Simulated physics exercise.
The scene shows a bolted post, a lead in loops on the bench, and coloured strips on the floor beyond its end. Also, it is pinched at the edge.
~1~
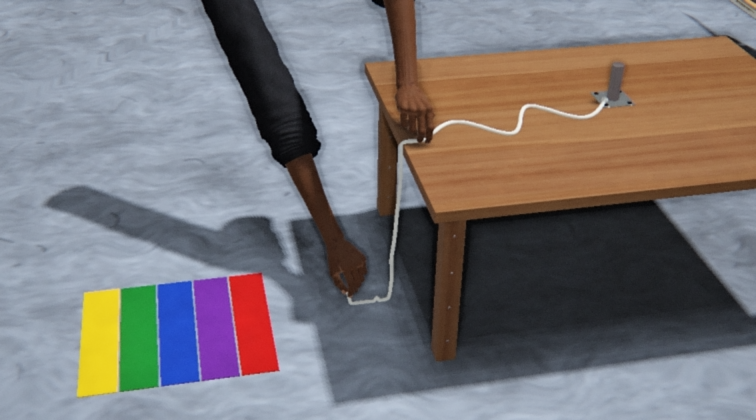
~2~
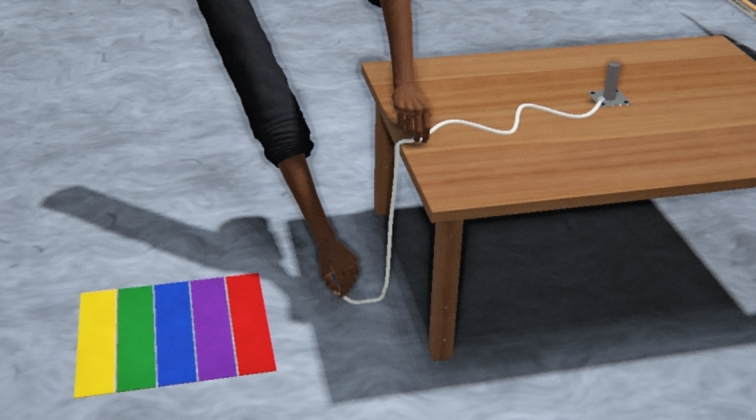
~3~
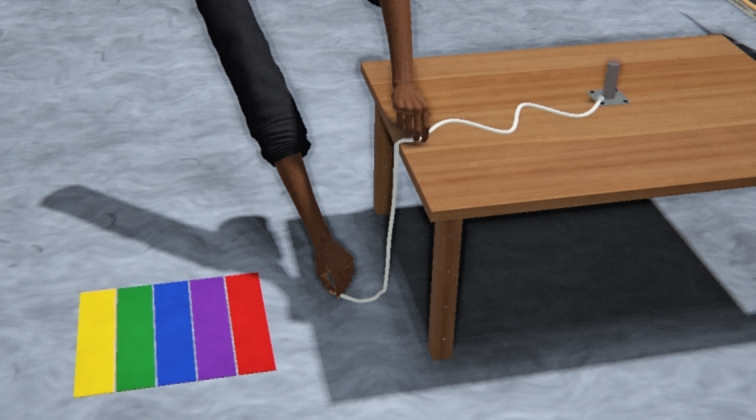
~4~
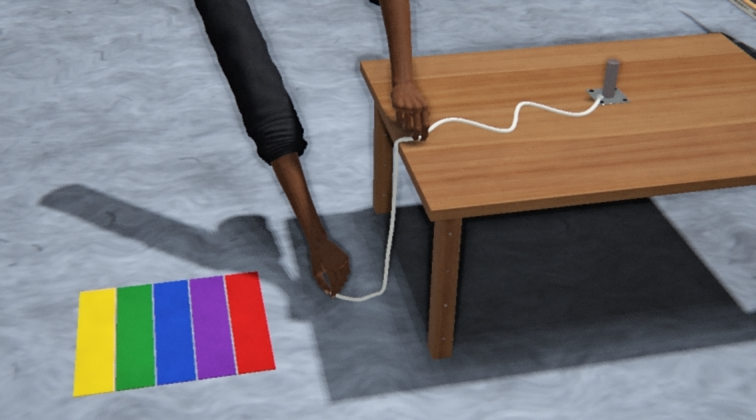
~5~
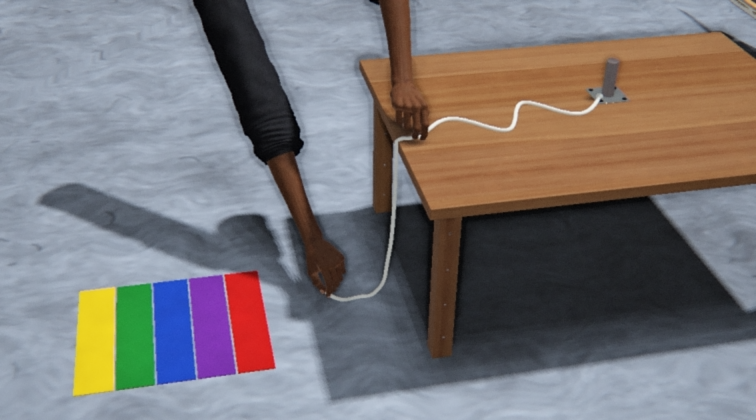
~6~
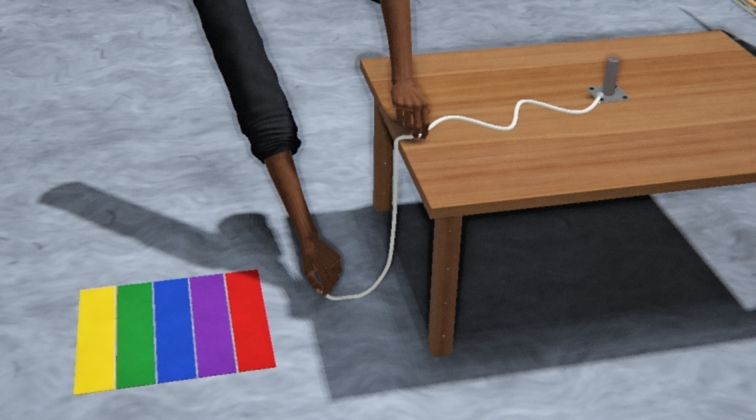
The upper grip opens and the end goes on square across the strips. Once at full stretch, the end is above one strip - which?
The end stops over the green strip.
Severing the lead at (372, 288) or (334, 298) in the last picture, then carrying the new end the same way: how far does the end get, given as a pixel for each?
It would end up close to (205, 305), then close to (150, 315).
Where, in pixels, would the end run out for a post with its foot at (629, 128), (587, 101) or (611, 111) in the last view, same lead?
Approximate places, in that order: (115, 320), (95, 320), (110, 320).
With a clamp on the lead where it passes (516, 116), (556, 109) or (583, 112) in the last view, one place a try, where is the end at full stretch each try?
(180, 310); (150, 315); (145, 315).
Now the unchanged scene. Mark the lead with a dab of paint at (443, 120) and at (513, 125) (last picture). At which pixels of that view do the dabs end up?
Result - first point (381, 140), second point (455, 120).
Early on, end near (195, 308); over purple.
Midway, end near (153, 313); over blue.
At the end of the slack, end near (130, 316); over green. It halts on the green strip.
